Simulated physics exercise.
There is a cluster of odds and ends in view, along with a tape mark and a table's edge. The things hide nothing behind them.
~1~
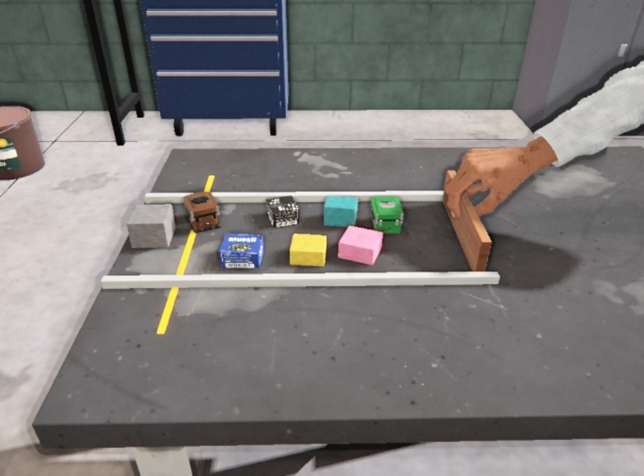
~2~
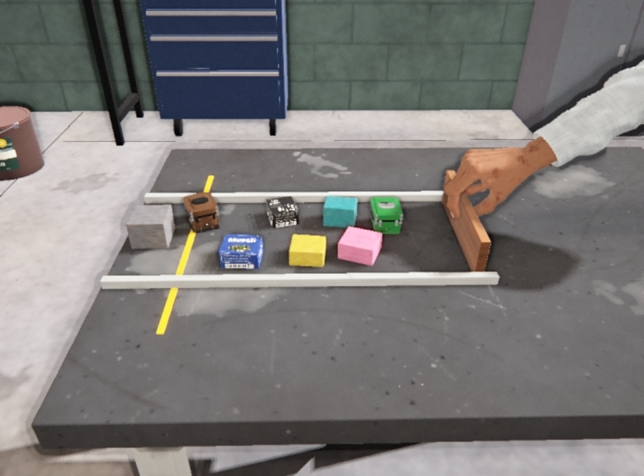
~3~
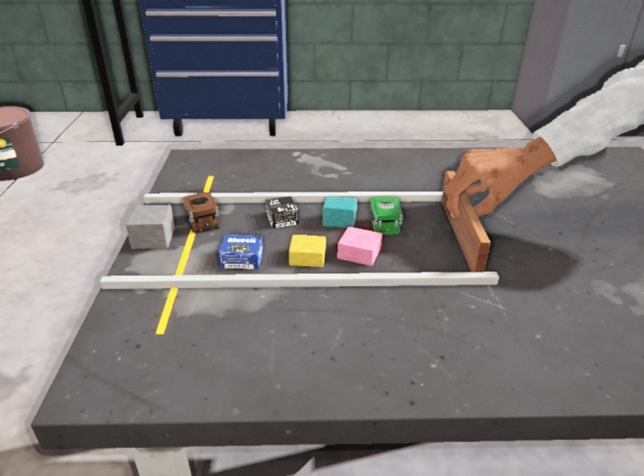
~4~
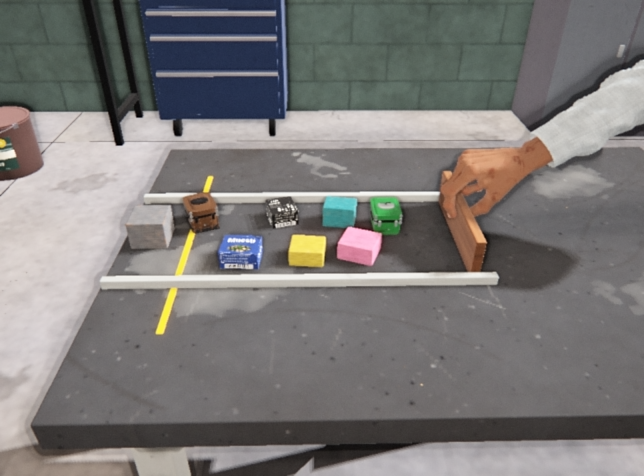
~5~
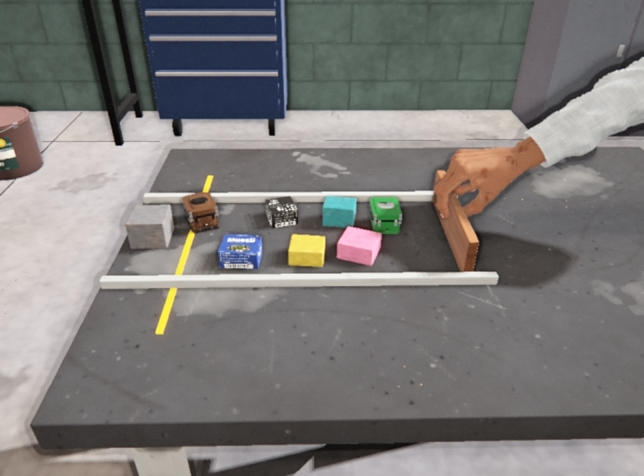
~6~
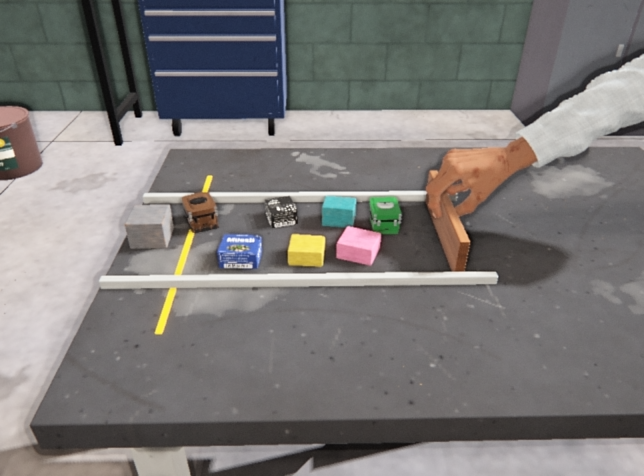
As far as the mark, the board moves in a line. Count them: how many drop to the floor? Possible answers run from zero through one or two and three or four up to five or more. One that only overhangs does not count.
The right answer is three or four.
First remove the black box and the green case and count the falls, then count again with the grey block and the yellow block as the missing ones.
2 in the first case and 2 in the second.
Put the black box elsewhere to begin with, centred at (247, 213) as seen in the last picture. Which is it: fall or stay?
In that spot, it plunges.
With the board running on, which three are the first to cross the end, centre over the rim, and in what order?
The order is the grey block, the brown case, the blue box.
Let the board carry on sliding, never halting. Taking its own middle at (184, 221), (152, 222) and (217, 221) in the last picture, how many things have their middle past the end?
Over the end: 4, 6, 2.
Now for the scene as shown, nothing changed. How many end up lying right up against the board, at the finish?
At rest, 2 are in contact.
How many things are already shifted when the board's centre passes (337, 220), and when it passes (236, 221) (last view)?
Counting first: 5, next 8.
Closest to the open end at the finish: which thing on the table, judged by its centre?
That would be the yellow block.
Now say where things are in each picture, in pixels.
In the first frame, grey block (152, 226); brown case (202, 211); blue box (242, 251); board (464, 219); tape (191, 238).
In the second frame, brown case (201, 212); yellow block (308, 250).
In the third frame, blue box (241, 252); green case (385, 216).
In the fourth frame, grey block (151, 227); black box (282, 212).
In the fifth frame, brown case (201, 212); pink block (359, 245).
In the sixth frame, grey block (150, 226); brown case (200, 212); blue box (240, 252); board (445, 219); tape (190, 238).
Soon after, none off yet; grey block at rest near (150, 226); brown case at rest near (200, 212); blue box at rest near (240, 252).
Then, none off yet; grey block at rest near (150, 226); brown case moving near (197, 212); blue box moved about its own width near (208, 253).
Further on, none off yet; grey block moved about its own width near (118, 231); brown case moved well along near (135, 209); blue box moved well along near (140, 254).
By the end, the number that fall off is three or four; fallen, black box, blue box, brown case and grey block.
